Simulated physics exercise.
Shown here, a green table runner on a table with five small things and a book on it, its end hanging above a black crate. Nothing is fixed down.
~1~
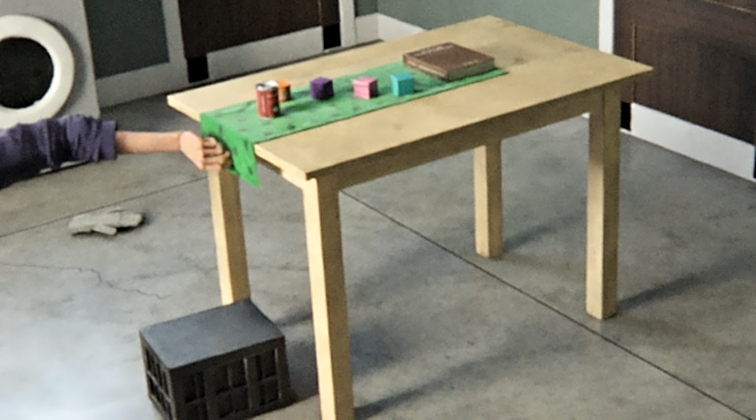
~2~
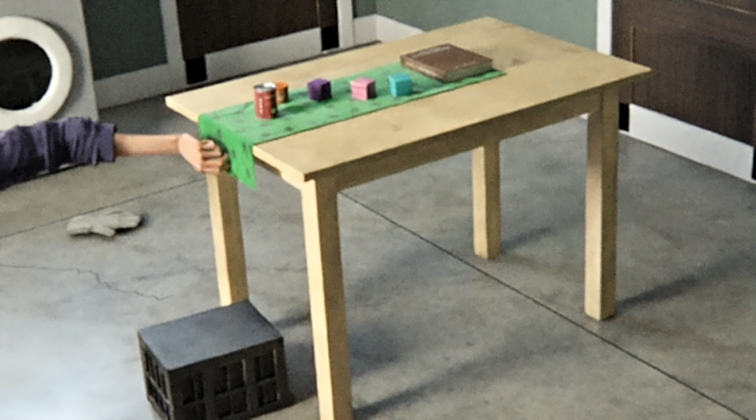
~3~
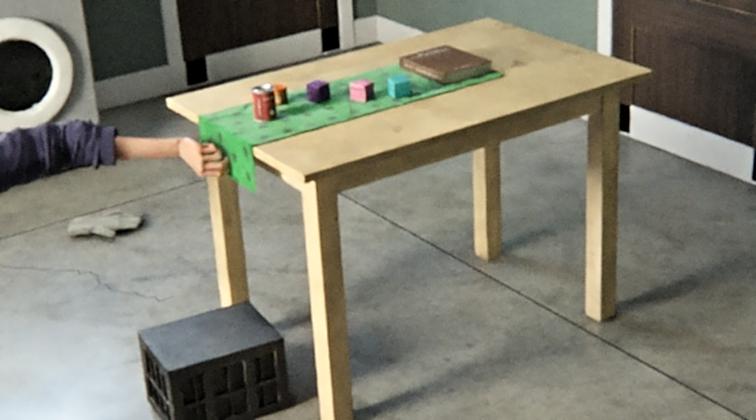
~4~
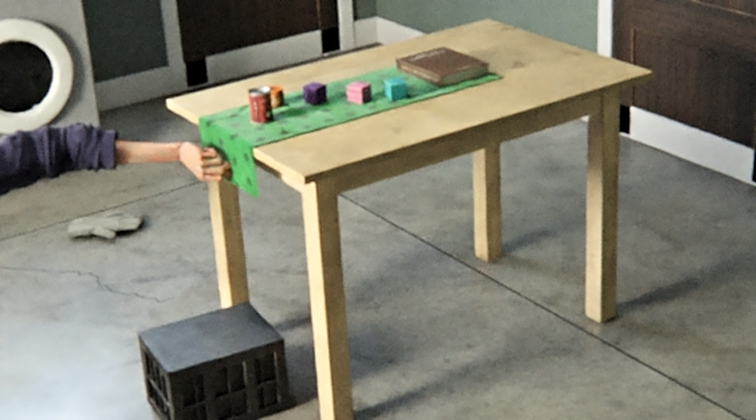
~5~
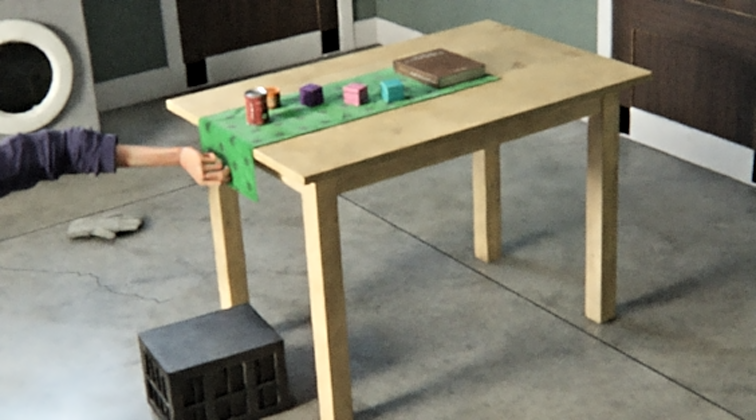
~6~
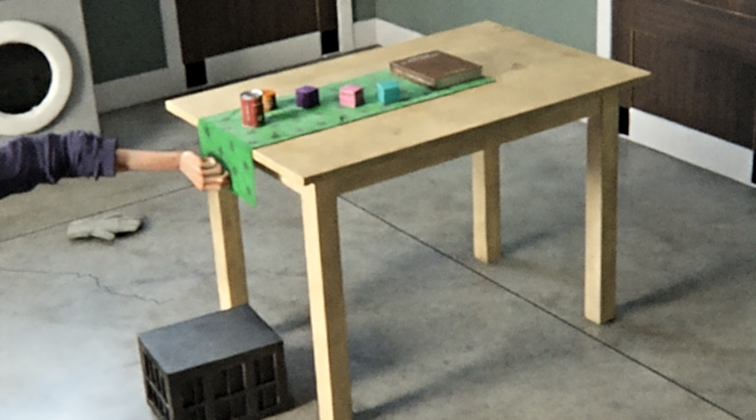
At the start, a hand at the left grips the end of a green runner on a wooden table, where a red can, small colored blocks and a brown book sit. The hand draws the cloth slightly downward, and the objects shift slowly left with it, still upright on the tabletop.
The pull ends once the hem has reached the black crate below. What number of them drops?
The answer is four.
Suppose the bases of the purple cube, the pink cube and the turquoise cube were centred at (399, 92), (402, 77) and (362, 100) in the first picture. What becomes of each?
The purple cube survives, the pink cube does not fall, the turquoise cube drops off.
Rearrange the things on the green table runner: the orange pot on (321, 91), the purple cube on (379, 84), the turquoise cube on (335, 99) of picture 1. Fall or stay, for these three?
The orange pot tumbles off, the purple cube does not fall, the turquoise cube tumbles off.
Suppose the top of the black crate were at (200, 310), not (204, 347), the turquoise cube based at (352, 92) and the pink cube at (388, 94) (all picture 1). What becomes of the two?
The turquoise cube does not fall, the pink cube keeps its place on top.
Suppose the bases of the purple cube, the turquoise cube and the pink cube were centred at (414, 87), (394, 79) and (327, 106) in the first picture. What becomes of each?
The purple cube survives; the turquoise cube does not fall; the pink cube goes over.
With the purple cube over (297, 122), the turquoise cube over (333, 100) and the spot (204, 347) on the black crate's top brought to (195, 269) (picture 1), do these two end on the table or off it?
The purple cube tumbles off; the turquoise cube stays on.
Soon after, hem near (232, 224); red can gone.
After that, hem near (235, 274); red can and orange pot gone.
And then, hem on the crate; red can, orange pot, purple cube and pink cube gone.
In the end, hem on the crate; red can, orange pot, purple cube and pink cube gone. Over the edge go four.
